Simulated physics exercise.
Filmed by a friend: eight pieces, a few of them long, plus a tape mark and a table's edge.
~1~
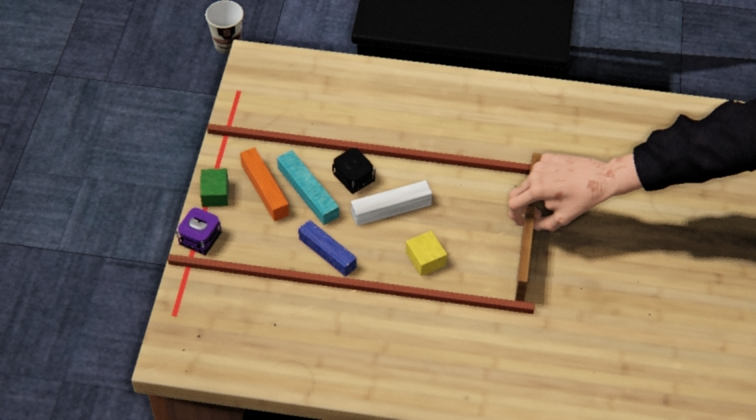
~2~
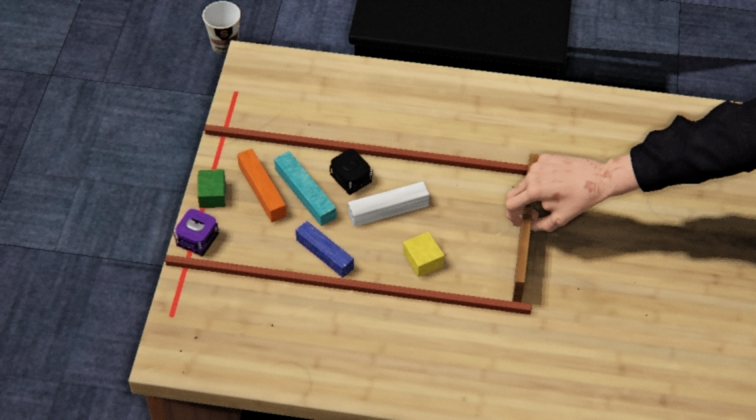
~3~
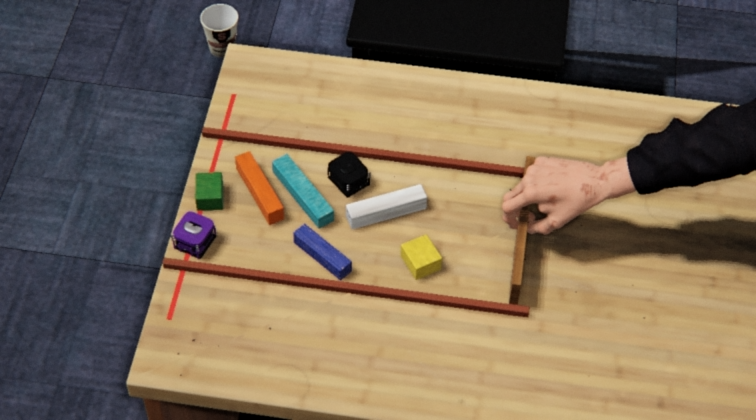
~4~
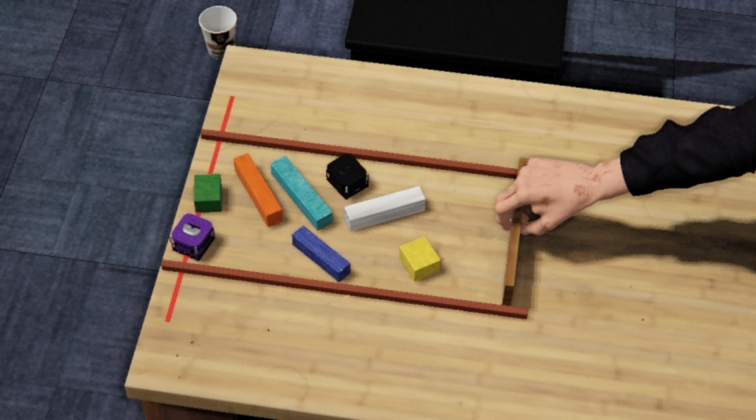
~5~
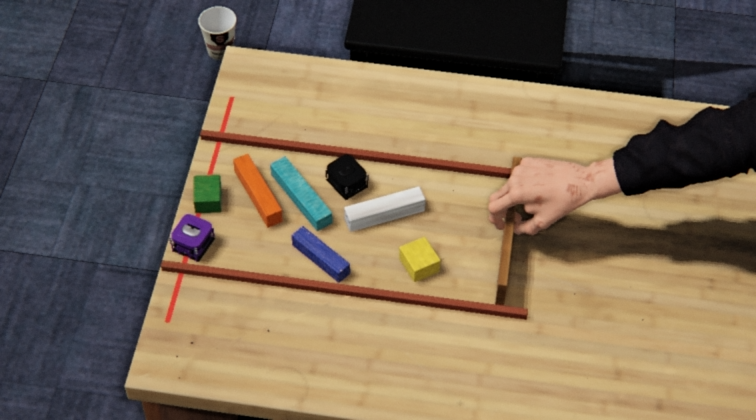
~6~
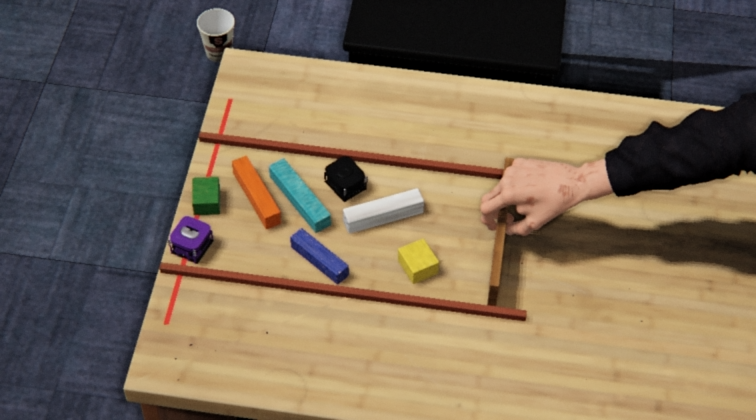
A hand slides a wooden board slightly left between two rails toward scattered coloured blocks.
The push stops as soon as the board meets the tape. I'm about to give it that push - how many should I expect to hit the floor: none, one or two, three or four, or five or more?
Expect five or more.
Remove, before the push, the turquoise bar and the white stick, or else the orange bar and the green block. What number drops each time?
4 in the first try, 4 in the second.
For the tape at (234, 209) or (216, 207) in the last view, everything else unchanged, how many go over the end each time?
You'd count 3 the first time and 4 the second.
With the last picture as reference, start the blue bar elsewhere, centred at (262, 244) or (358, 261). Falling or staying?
Goes off the edge; goes off the edge.
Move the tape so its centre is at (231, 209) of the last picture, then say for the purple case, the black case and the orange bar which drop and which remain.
Purple case: Goes down; black case: Stays in place; orange bar: Goes down.
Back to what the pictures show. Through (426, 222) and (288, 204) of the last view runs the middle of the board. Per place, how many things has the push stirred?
It comes to 1 for the first spot, 7 for the other.
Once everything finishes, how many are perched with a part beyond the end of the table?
That'd be 2.
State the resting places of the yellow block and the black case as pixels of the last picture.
About (178, 224), and the other about (199, 149).
A little later, none off yet; purple case at rest near (191, 240); green block at rest near (206, 196); orange bar at rest near (256, 192).
Next, none off yet; purple case at rest near (191, 240); green block moving near (197, 193); orange bar shifted a little near (222, 191).
When it is over, the number that fall off is five or more; down, white stick, blue bar, turquoise bar, orange bar, green block and purple case.
